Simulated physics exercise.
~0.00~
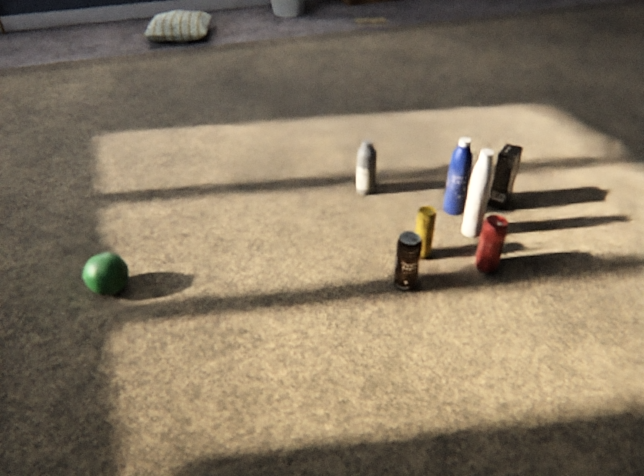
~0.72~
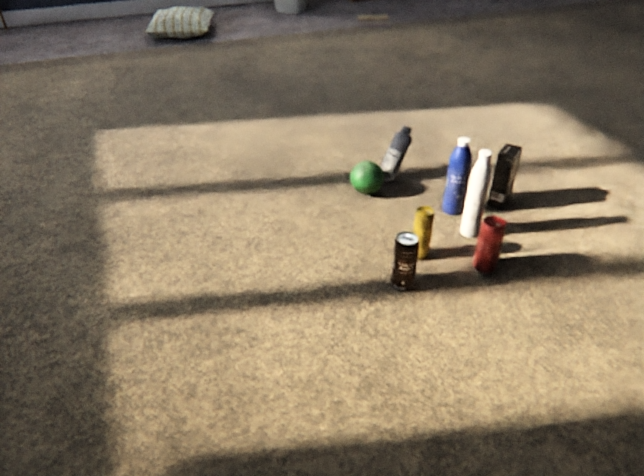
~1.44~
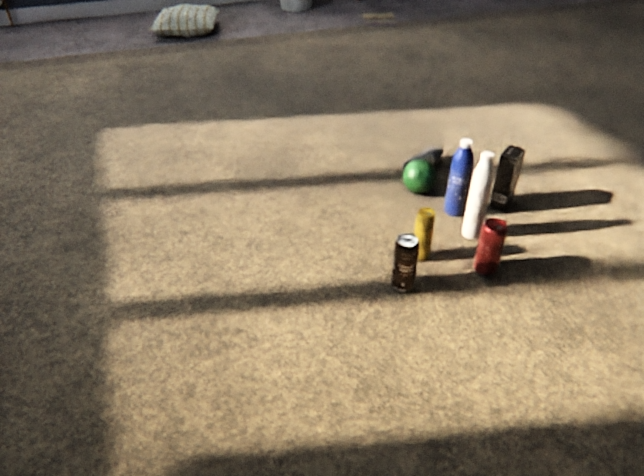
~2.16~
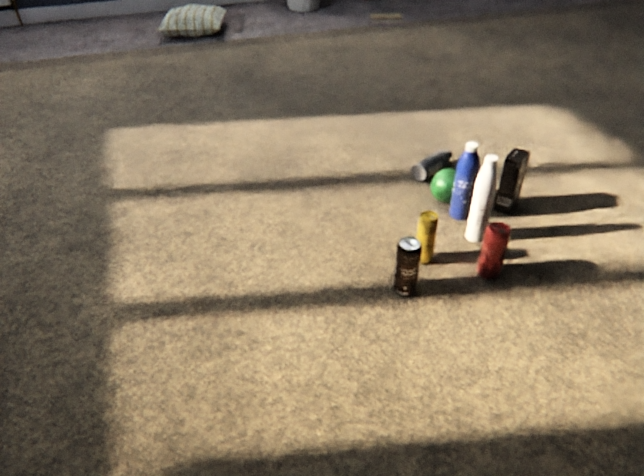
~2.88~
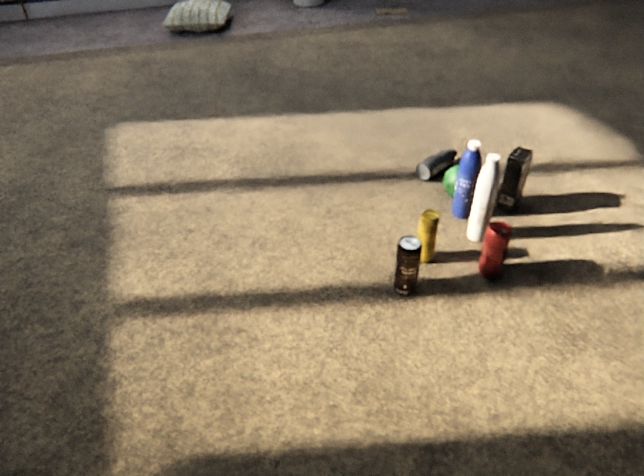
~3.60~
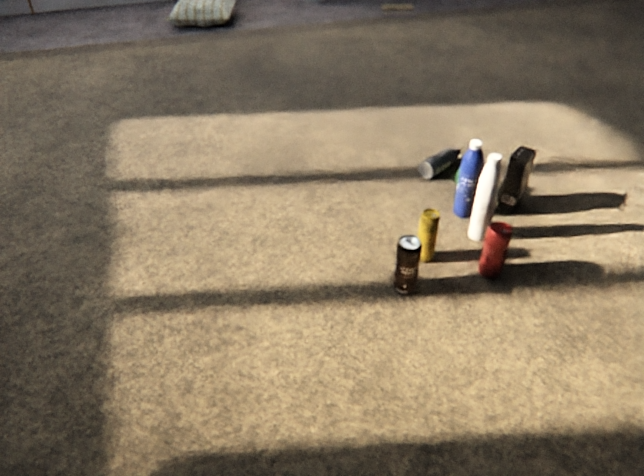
On a sunlit carpet, a green ball rolls right, topples the grey bottle and stops behind the still-standing blue one.
